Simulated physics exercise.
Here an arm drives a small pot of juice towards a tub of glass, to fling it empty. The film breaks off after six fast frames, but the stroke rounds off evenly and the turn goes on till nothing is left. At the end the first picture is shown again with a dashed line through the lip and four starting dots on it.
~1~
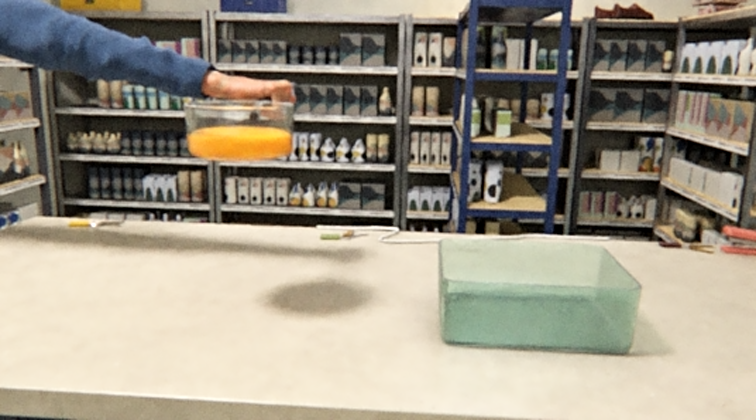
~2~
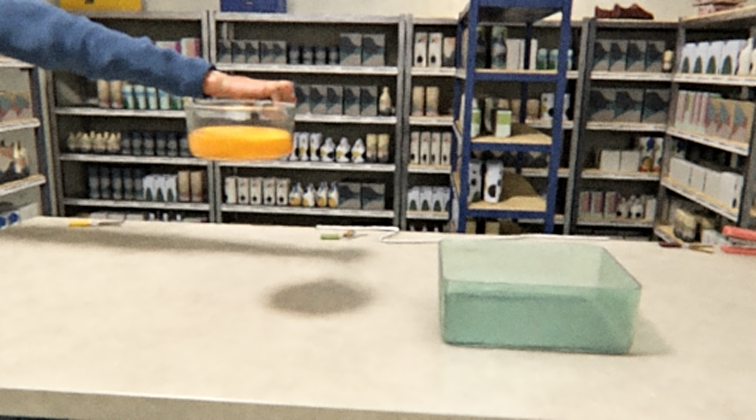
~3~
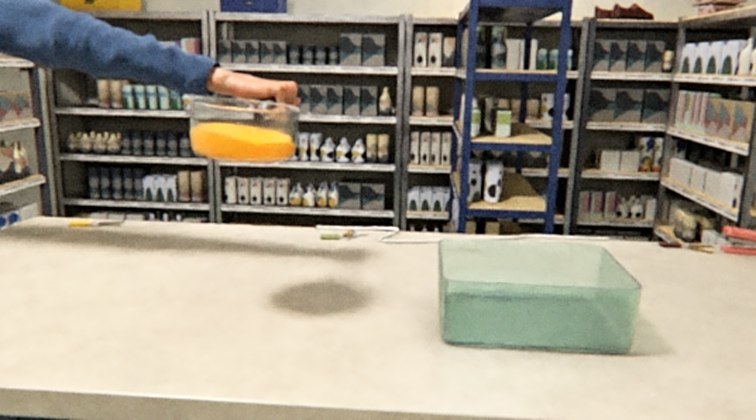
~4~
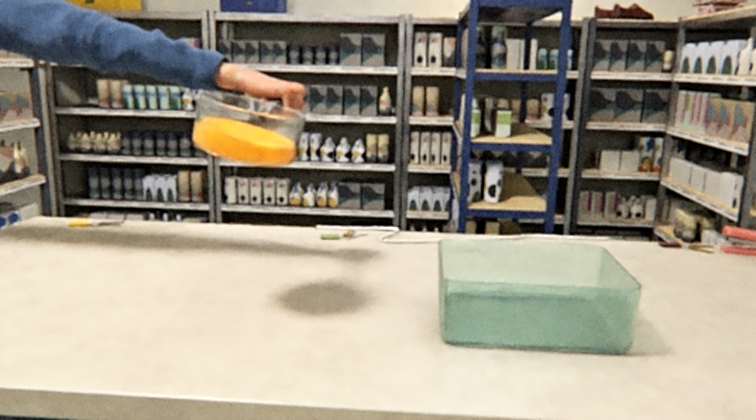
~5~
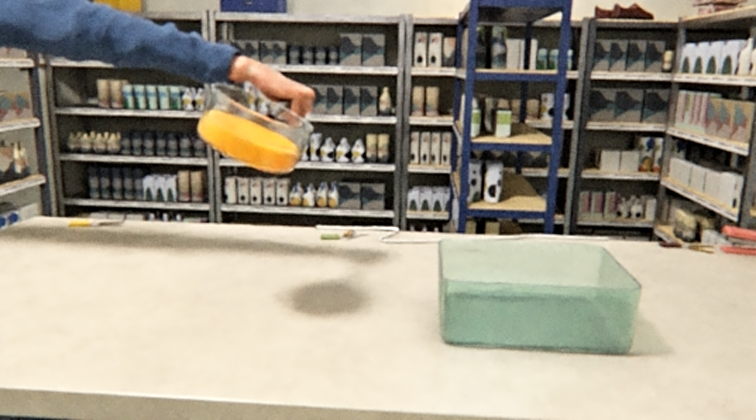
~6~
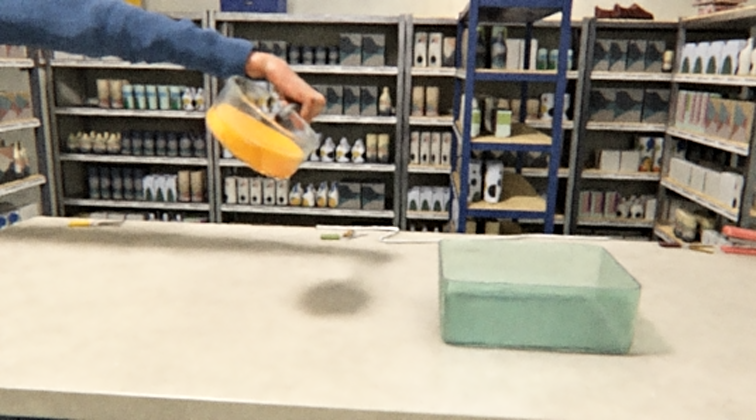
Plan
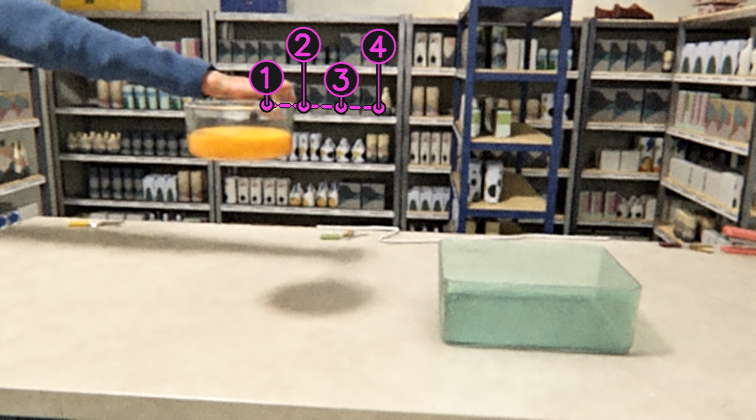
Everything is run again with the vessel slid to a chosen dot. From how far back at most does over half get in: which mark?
Take 3.
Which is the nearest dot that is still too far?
It is 2.
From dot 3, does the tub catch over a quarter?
Yes, clearly.
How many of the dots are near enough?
Two.
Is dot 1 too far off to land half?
Yes, it does.
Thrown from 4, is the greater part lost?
No, that is safe.
On the marked copy, 1 at (266, 105); 2 at (303, 106); 3 at (341, 107); 4 at (378, 108).
With 1, about 0 % lands in the tub, 99 % falls short.
With 2, about 9 % lands in the tub, 88 % falls short and 3 % goes beside or beyond.
With 3, about 76 % lands in the tub, 15 % falls short and 10 % goes beside or beyond.
With 4, about 77 % lands in the tub, 4 % falls short and 19 % goes beside or beyond.
